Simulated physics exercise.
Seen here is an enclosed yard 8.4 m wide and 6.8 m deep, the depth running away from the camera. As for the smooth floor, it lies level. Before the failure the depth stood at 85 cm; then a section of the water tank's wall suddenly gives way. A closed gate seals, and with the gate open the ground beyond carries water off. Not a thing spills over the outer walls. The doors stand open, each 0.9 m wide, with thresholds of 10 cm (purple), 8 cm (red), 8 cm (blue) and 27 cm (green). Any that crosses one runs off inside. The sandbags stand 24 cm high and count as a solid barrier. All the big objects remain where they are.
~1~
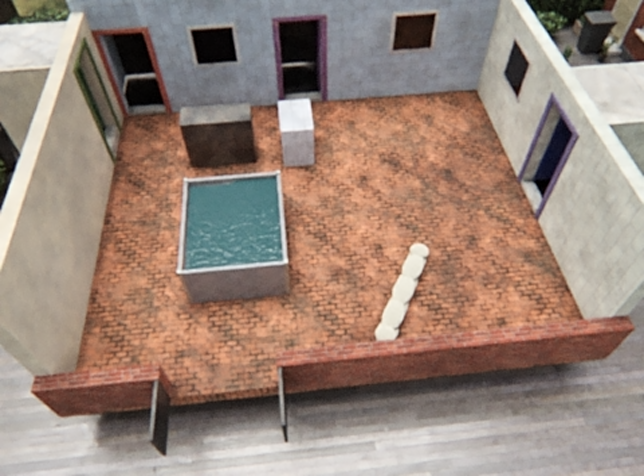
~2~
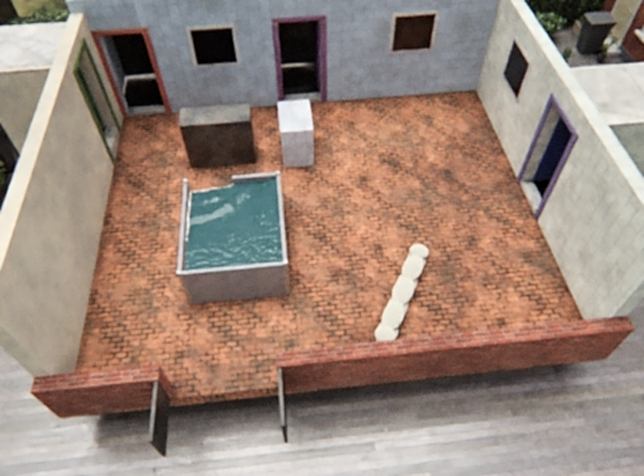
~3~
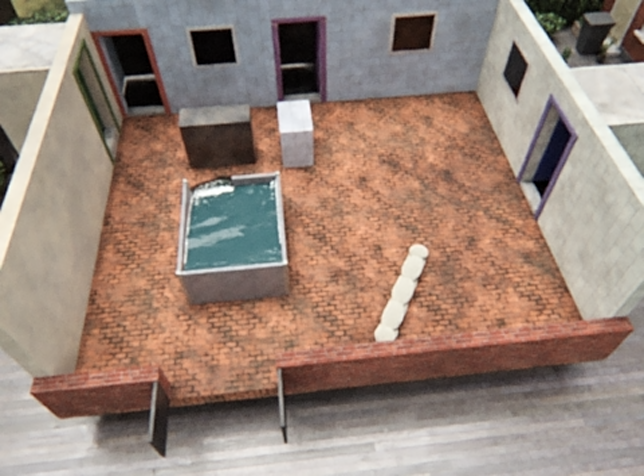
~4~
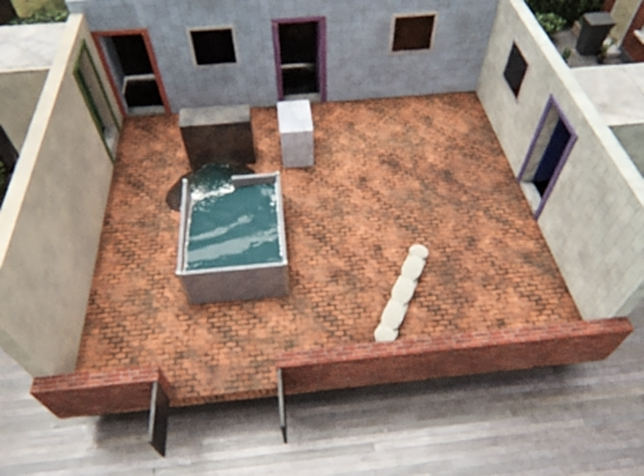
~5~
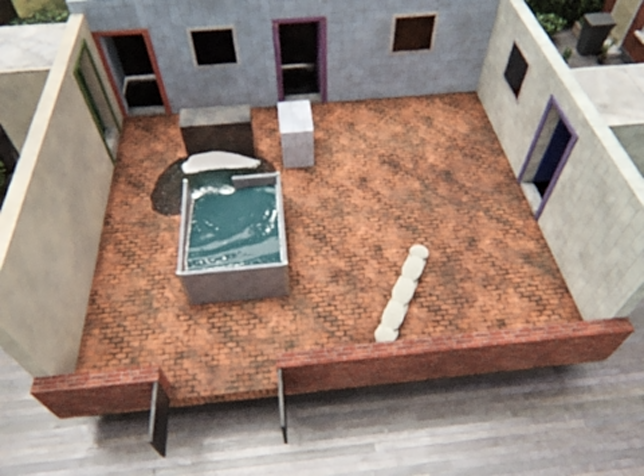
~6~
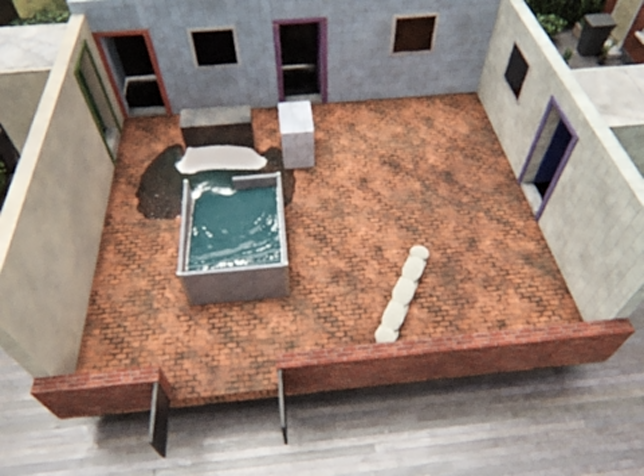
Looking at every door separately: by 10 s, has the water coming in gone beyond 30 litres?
One by one: The purple door stops short of the limit, the red door overruns the limit, the blue door stops short of the limit, the green door stops short of the limit.
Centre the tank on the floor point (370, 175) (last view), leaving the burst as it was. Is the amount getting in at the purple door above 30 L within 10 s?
Lab note: Purple door, limit broken.
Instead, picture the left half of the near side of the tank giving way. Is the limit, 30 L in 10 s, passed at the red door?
So, red door: Within bounds.
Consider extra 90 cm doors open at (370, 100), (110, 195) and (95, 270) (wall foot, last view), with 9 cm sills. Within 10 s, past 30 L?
Taking them in order, the first gets too little, the second enough and the third too little.
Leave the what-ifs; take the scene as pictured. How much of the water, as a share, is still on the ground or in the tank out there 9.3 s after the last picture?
I'd put it at some 84 percent still there.
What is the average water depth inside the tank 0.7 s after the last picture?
I'd put the average depth near 58 cm.
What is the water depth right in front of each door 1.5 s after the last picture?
Depths: Purple door 5 cm, red door 25 cm, blue door 0 cm, green door 25 cm.
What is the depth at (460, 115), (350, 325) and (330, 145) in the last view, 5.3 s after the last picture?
Reading - approx. 0 / 3 / 1 cm.
Then, 0.7 s after the last picture water covers 15 % of the floor and is deepest (54 cm) near (216, 172); purple door not reached, red door 6 cm at the sill, 0 L in, blue door not reached, green door 26 cm at the sill, 0 L in.
Then, 1.5 s after the last picture water covers 25 % of the floor and is deepest (41 cm) near (216, 172); purple door 5 cm at the sill, 0 L in, red door 25 cm at the sill, 39 L in, blue door not reached, green door 25 cm at the sill, 2 L in.
Then, 2.8 s after the last picture water covers 50 % of the floor and is deepest (32 cm) near (216, 172); purple door 5 cm at the sill, 0 L in, red door 22 cm at the sill, 185 L in, blue door not reached, green door 17 cm at the sill, 3 L in.
Then, 5.3 s after the last picture water covers 70 % of the floor and is deepest (18 cm) near (208, 173); purple door 9 cm at the sill, 0 L in, red door 17 cm at the sill, 323 L in, blue door 4 cm at the sill, 0 L in, green door 13 cm at the sill, 4 L in.
Then, 9.3 s after the last picture water covers 95 % of the floor and is deepest (10 cm) near (216, 178); purple door 6 cm at the sill, 0 L in, red door 9 cm at the sill, 381 L in, blue door 3 cm at the sill, 0 L in, green door 9 cm at the sill, 4 L in.
